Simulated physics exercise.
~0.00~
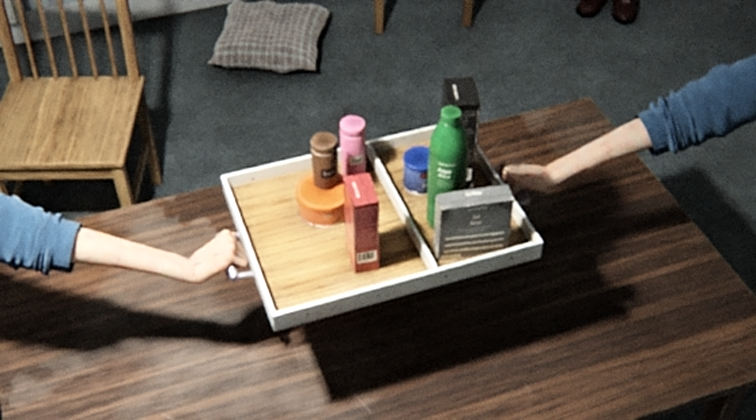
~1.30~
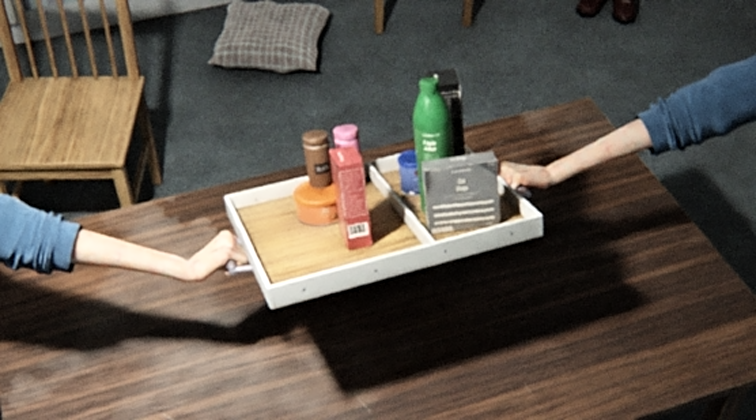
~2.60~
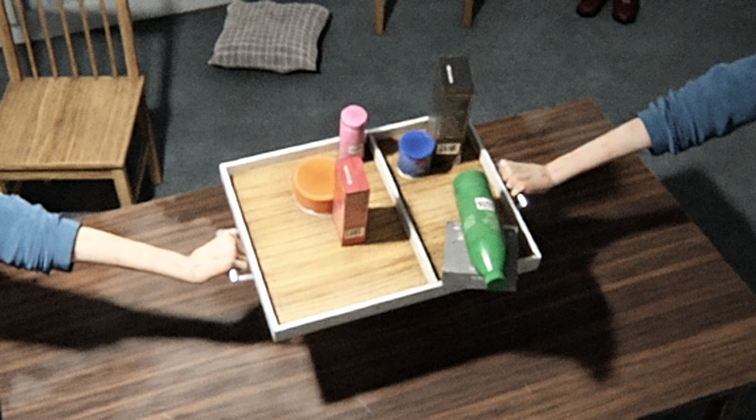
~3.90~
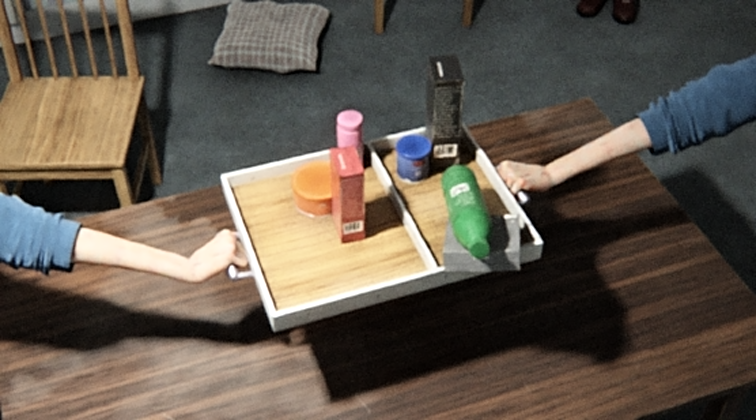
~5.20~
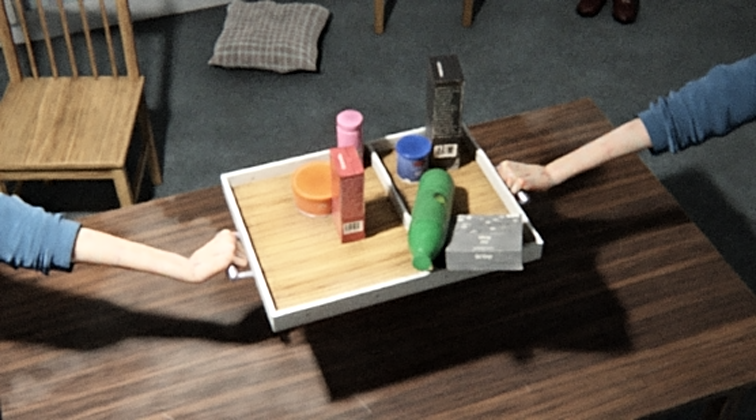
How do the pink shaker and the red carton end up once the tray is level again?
Both the pink shaker and the red carton are still standing upright on the tray.
